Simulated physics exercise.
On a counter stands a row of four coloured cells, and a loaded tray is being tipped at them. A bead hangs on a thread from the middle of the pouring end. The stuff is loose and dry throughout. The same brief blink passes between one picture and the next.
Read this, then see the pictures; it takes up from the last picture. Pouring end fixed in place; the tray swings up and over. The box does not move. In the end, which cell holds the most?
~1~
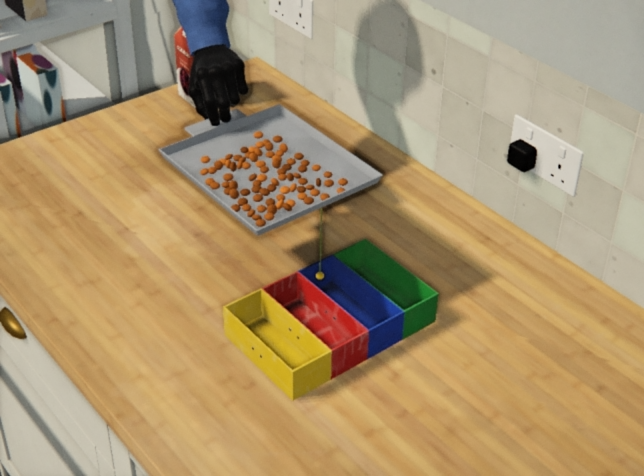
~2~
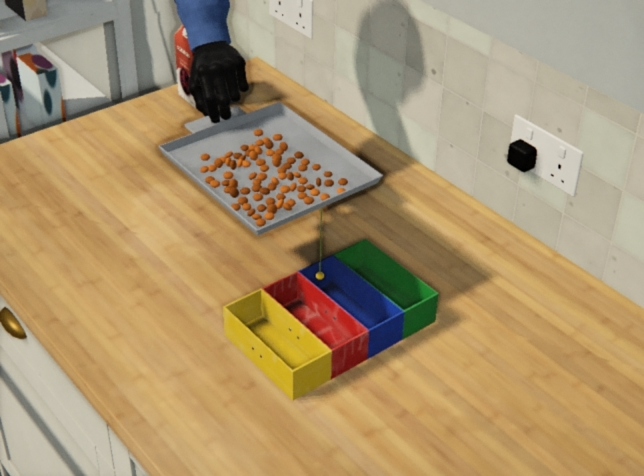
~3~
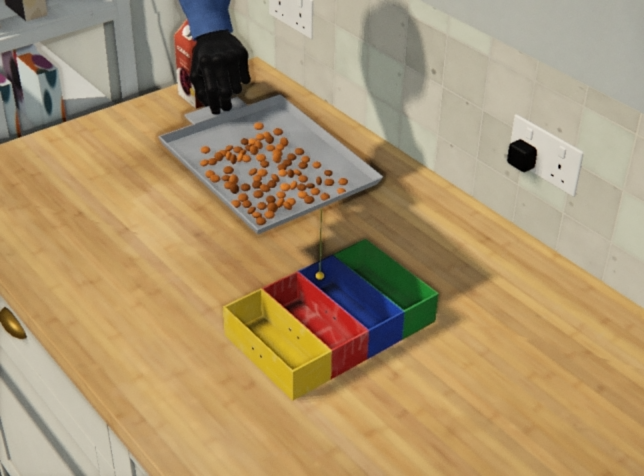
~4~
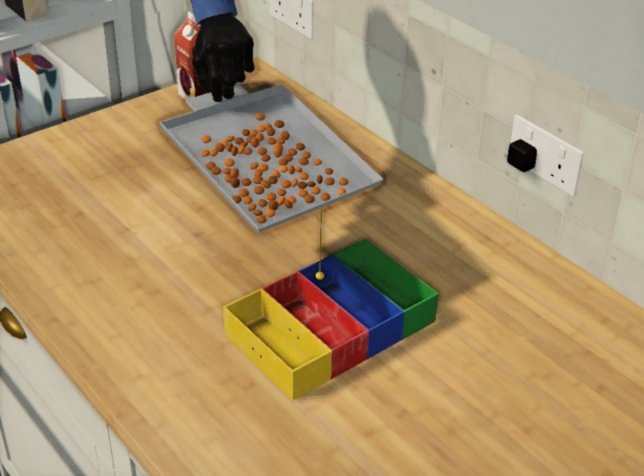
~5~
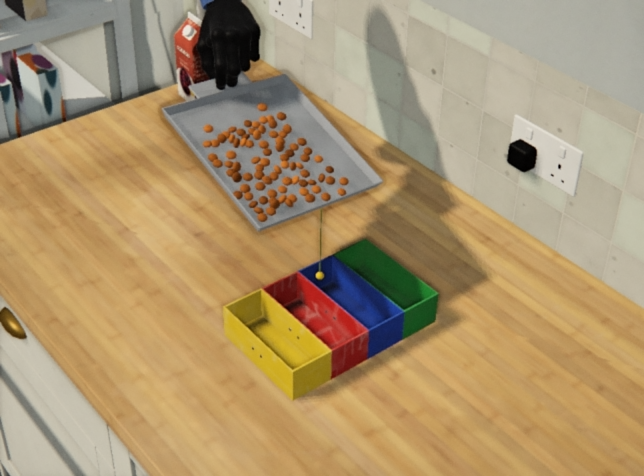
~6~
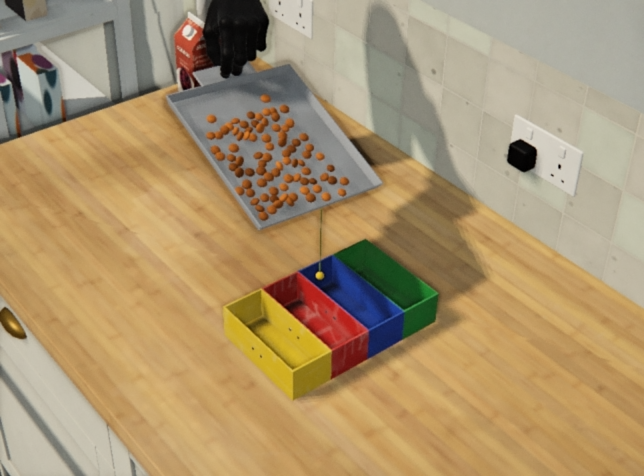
The green cell holds the most.
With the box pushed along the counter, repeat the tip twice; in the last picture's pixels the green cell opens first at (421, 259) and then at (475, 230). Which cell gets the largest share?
The blue one; that yellow cell.
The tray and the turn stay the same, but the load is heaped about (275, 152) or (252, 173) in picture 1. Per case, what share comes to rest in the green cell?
You'd get near 60 percent first and near 40 percent after that.
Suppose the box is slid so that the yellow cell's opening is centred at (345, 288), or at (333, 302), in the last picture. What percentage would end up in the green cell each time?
First placement: 0 per cent; second placement: 0 per cent.
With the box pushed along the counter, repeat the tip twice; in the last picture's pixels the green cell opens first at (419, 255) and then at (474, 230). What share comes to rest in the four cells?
The first yields 100 per cent and the second 70 per cent.
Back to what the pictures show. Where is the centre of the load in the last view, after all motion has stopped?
I'd place the middle at about (382, 308).
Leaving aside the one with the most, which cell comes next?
That's the blue one.
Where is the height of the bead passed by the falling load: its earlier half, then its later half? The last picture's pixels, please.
I'd place the first part at (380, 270) and the rest at (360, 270).
Soon after the last picture, tray tipped steeply; most on the tray; about a quarter falling or outside the box.
A little later, tray tipped past a quarter turn; about half in the green cell; about a quarter in the blue cell; a small part in the red cell; about a quarter falling or outside the box.
Later still, tray tipped past a quarter turn; about half in the green cell; about a quarter in the blue cell; a small part in the red cell; a stray few in the yellow cell; a small part falling or outside the box.
At rest, tray tipped past a quarter turn; about half in the green cell; about a quarter in the blue cell; a small part in the red cell; a stray few in the yellow cell; a small part outside the box.
